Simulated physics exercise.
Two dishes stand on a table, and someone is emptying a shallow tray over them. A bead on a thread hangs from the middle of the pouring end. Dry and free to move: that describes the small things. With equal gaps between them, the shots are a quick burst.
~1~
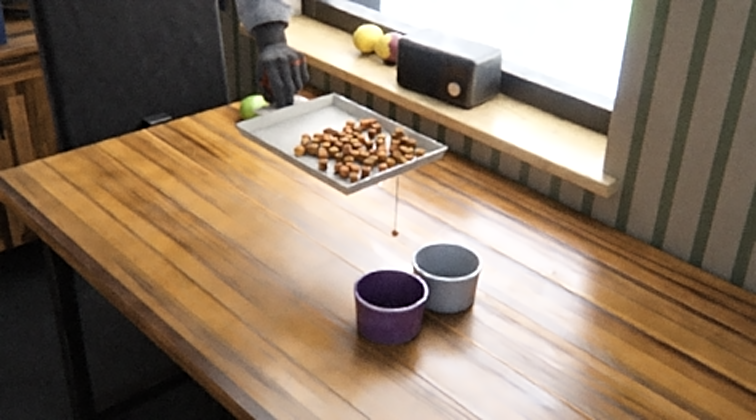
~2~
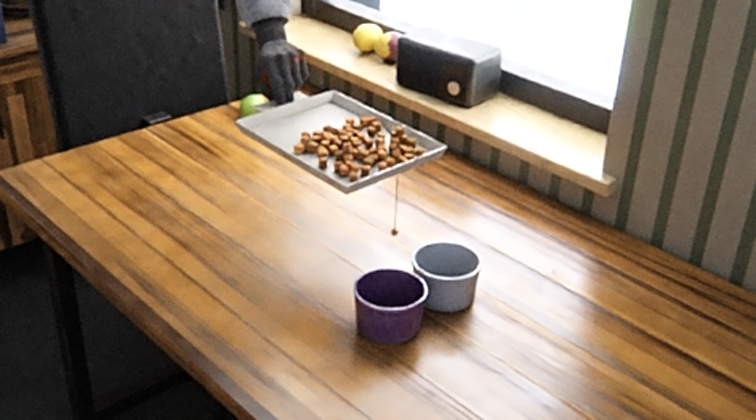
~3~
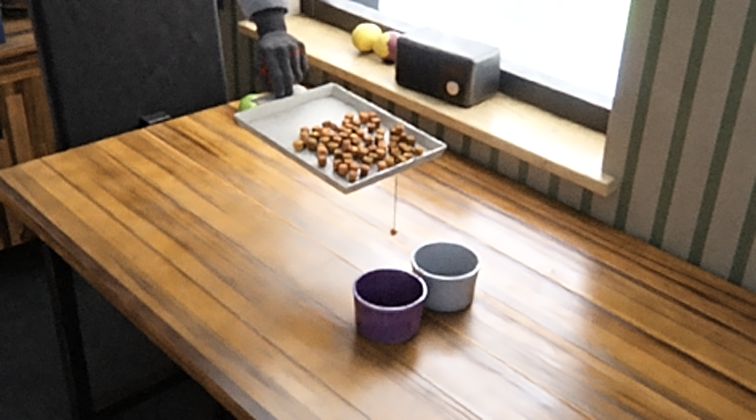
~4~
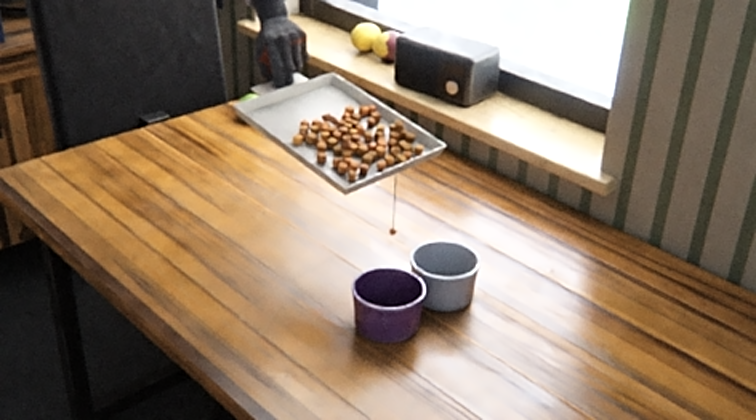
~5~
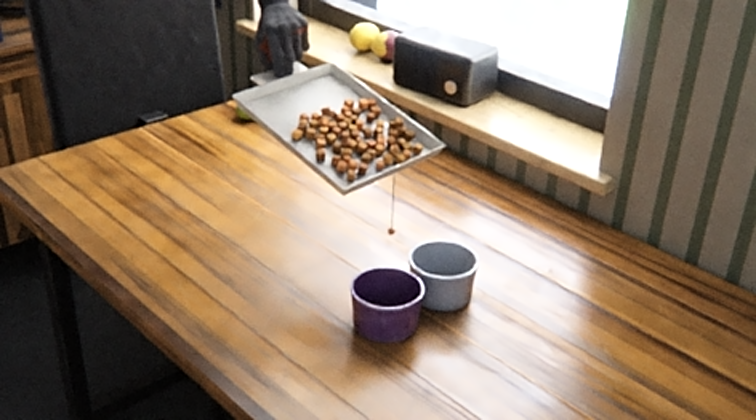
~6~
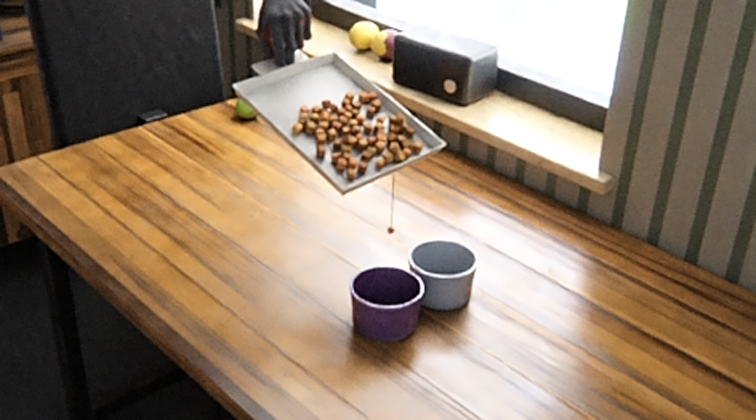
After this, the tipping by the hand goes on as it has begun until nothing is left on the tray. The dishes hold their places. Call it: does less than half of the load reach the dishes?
No.
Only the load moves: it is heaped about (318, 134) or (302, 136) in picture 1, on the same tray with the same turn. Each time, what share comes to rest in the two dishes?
You'd get near 50 percent first and near 60 percent after that.
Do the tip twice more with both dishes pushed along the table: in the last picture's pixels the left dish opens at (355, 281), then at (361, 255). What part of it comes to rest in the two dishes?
In order: 70 percent and 20 percent.
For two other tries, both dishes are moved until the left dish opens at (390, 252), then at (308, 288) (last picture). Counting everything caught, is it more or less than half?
Try 1: A lesser share; try 2: A lesser share.
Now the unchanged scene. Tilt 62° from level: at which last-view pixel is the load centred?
About (383, 149).
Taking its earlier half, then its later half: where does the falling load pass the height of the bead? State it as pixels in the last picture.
The leading part at (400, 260), the rest of it at (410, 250).
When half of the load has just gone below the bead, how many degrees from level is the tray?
That happens at close to 110 degrees.
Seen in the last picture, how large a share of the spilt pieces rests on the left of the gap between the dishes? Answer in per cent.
It works out at some 90 percent.
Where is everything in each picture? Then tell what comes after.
In the first picture, corners of the pouring end at (347, 184) and (442, 147), level; middle of the load at (357, 148), brown sugar cubes; left dish at (414, 320); right dish at (471, 289); bead on its thread at (395, 233).
In the second picture, corners of the pouring end at (347, 183) and (442, 146), level; middle of the load at (357, 146).
In the third picture, corners of the pouring end at (346, 184) and (441, 146), tipped barely, lowest at the left corner; middle of the load at (356, 144).
In the fourth picture, corners of the pouring end at (346, 185) and (441, 145), tipped a little, lowest at the left corner; middle of the load at (356, 140).
In the fifth picture, corners of the pouring end at (345, 186) and (440, 144), tipped a little, lowest at the left corner; middle of the load at (355, 136).
In the sixth picture, corners of the pouring end at (345, 186) and (440, 143), tipped clearly, lowest at the left corner; middle of the load at (356, 132); left dish at (410, 317); right dish at (467, 286).
Soon, tray tipped steeply; nearly all on the tray; a stray few in the air.
A while on, tray tipped past a quarter turn; nearly all on the tray; a stray few in the left dish; a stray few in the right dish; a stray few outside both; a small part in the air.
Towards the end, tray tipped past a quarter turn; about a third in the left dish; about a third in the right dish; about a third outside both.
Finally, tray tipped past a quarter turn; about a third in the left dish; about a third in the right dish; about a third outside both.
